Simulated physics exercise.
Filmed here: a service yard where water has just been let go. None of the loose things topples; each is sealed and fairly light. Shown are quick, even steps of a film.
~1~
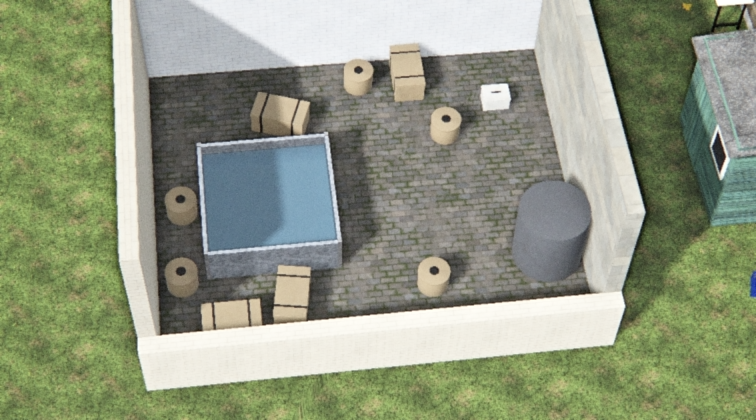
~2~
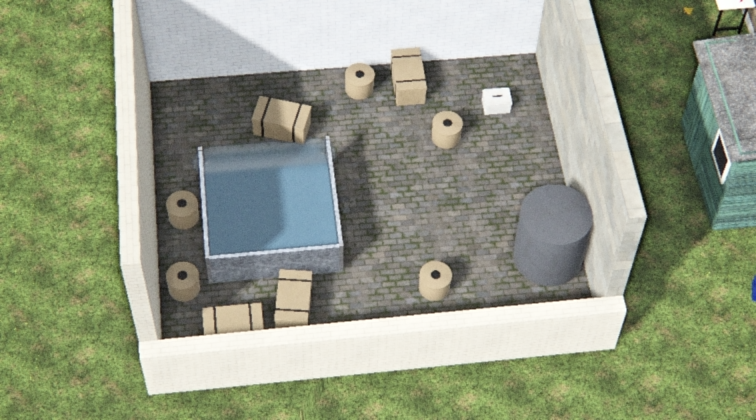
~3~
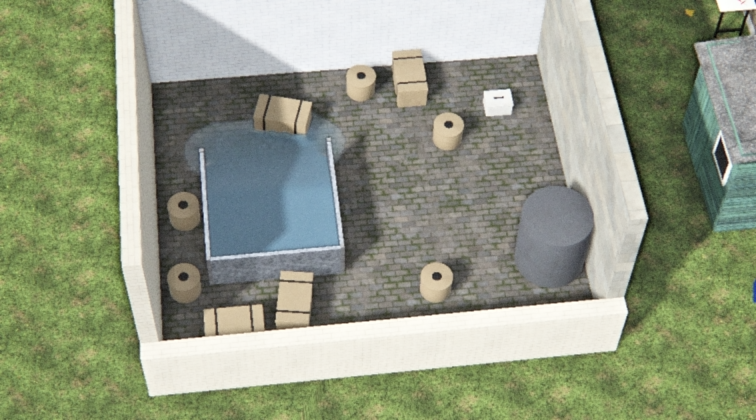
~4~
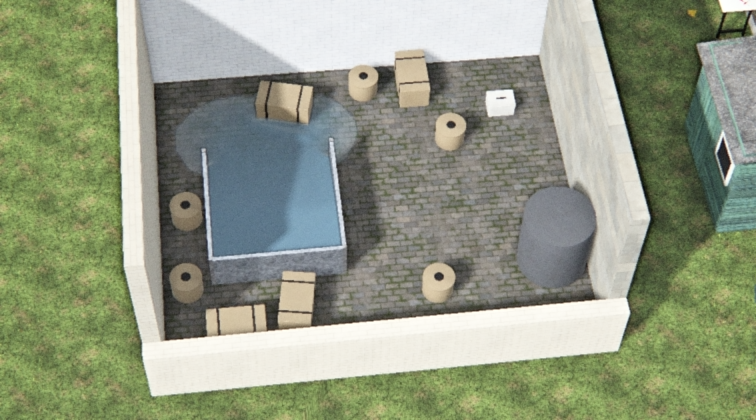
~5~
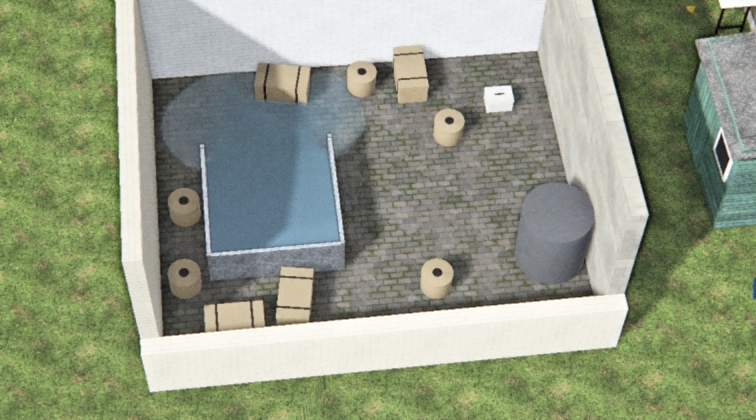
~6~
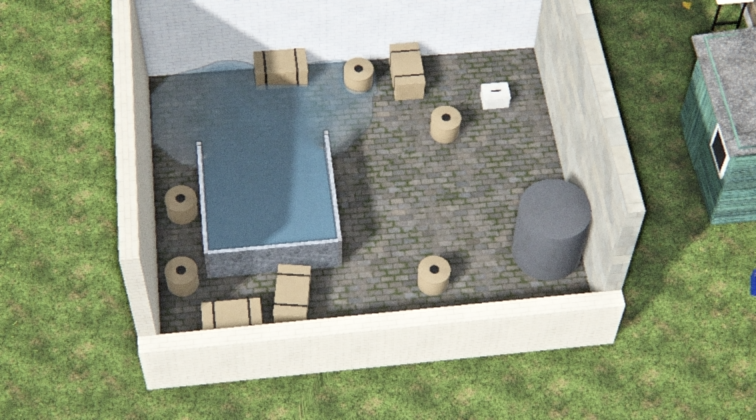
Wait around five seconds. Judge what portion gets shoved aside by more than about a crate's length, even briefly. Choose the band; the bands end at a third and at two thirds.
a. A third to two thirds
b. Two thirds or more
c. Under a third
b.
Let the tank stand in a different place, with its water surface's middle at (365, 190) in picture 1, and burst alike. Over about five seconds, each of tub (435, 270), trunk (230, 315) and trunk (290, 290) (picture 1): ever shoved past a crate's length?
Taking them in order, fell short, fell short, fell short.
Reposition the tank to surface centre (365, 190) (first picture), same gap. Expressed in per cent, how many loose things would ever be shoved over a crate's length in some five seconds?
Estimate: Close to 70 per cent.
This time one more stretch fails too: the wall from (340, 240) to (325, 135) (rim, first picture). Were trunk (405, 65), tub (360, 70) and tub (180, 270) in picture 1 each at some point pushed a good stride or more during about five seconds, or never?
Object by object: Covered the distance, covered the distance, short of it.
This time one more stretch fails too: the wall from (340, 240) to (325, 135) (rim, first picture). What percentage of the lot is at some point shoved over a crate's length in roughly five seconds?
Near 50 in a hundred.
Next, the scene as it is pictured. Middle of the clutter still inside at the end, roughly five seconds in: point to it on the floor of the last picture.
Centre of the remaining clutter: Around (408, 242).
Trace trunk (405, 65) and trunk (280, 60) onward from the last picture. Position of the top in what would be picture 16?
Near pixel (467, 86) and pixel (334, 53).
A moment on, 1 of 10 are well off their spots; 2 afloat.
Next, 3 of 10 are well off their spots; 2 afloat.
Later, 7 of 10 are well off their spots; 4 afloat.
In the end, 7 of 10 are well off their spots, and 7 have been at some point; 7 afloat.
